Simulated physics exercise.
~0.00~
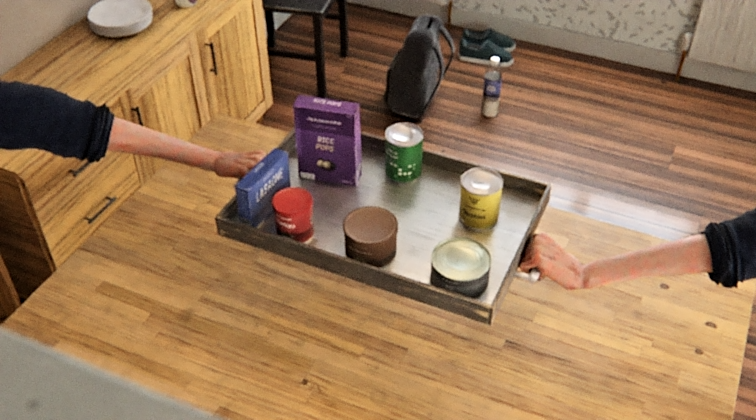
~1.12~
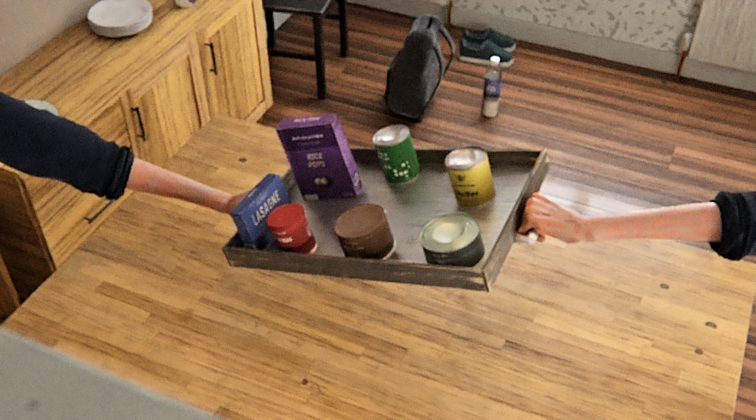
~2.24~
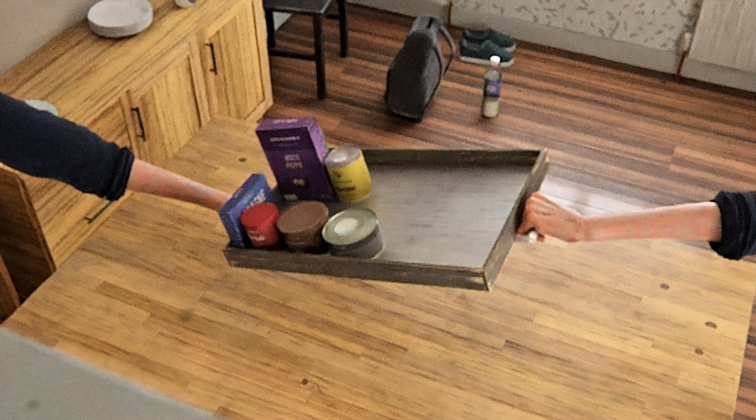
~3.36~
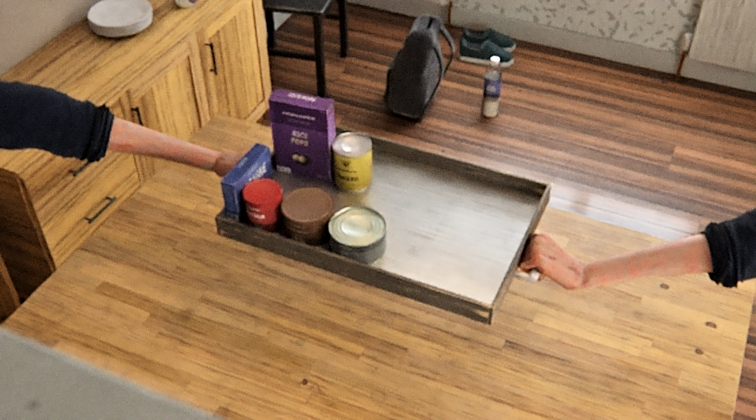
At first, two hands hold a wooden-rimmed serving tray level above a table, with a blue packet, a purple packet, and red, brown, grey, green and yellow containers spread across it. The hands then tip the tray so its left side drops, and the taller items lean with it. The containers slide left and bunch up beside the two packets, the green tin passing almost out of sight behind the purple packet. The hands bring the tray back level. The visible items end clustered at the left, the purple packet still upright and the right side bare.
